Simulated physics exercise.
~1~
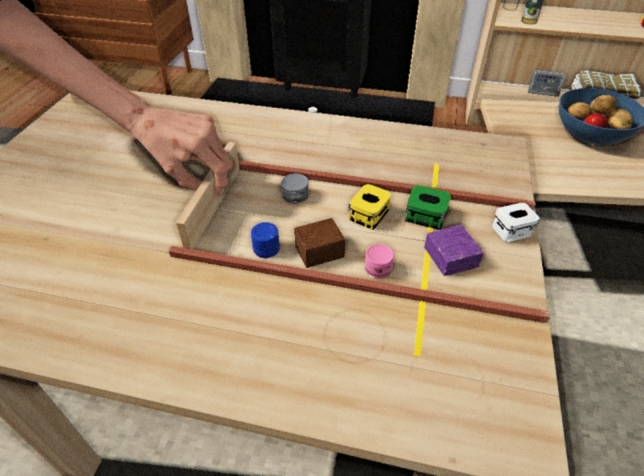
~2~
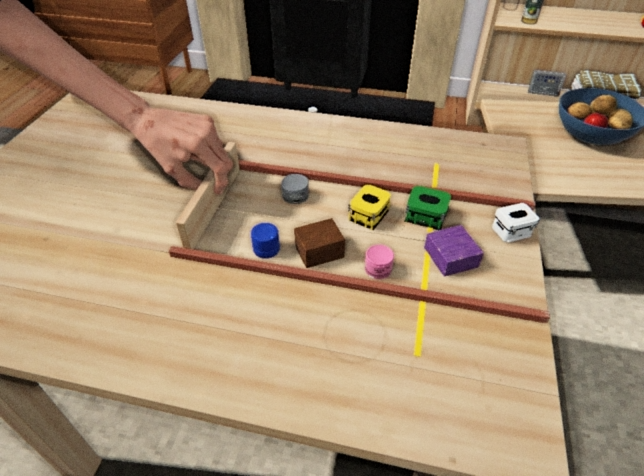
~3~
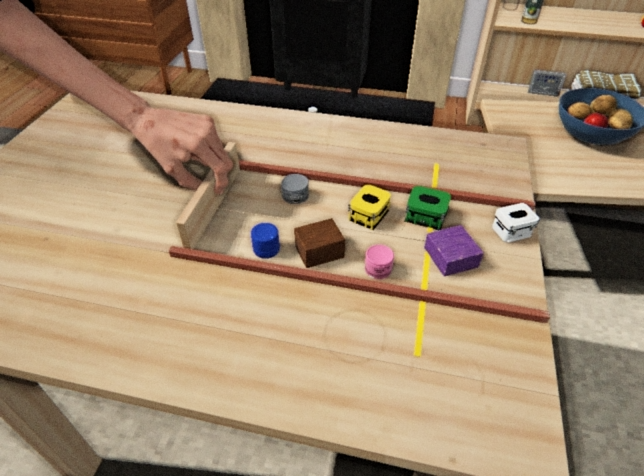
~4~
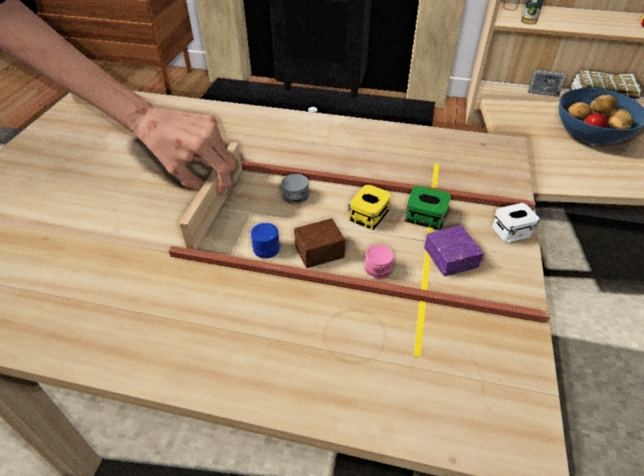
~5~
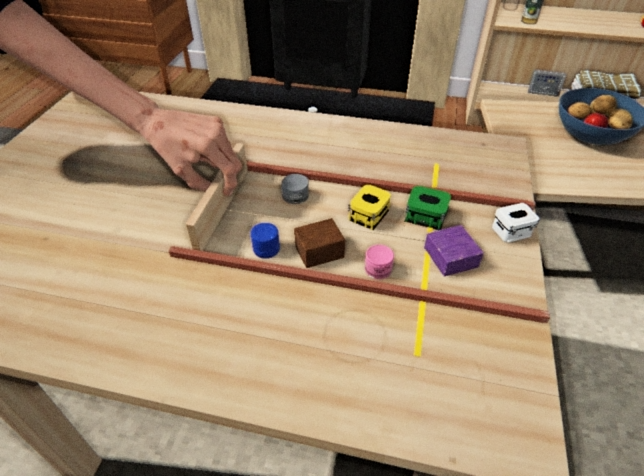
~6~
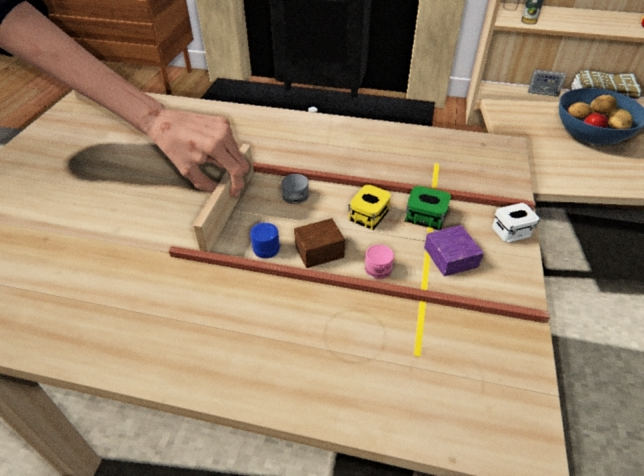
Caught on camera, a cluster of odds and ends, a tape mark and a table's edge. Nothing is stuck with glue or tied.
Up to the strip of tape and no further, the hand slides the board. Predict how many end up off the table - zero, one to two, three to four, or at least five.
Zero end up off the table.
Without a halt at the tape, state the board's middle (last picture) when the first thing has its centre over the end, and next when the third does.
The middle sits near (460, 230) at the first moment and near (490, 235) at the second.
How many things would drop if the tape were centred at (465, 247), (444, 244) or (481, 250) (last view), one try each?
In order, the counts are 1, 0 and 2.
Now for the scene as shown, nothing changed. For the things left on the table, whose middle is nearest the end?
It is the white case.
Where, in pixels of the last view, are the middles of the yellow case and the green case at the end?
The yellow case stops around (463, 228); the green case around (490, 213).
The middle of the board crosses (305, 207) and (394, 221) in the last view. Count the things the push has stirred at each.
That makes 3 at the first spot and 7 at the second.
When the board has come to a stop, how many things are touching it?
It's 3 of them.
A little later, none off yet; white case at rest near (514, 223); purple block at rest near (453, 250); green case at rest near (428, 208).
When it is over, the number that fall off is zero.
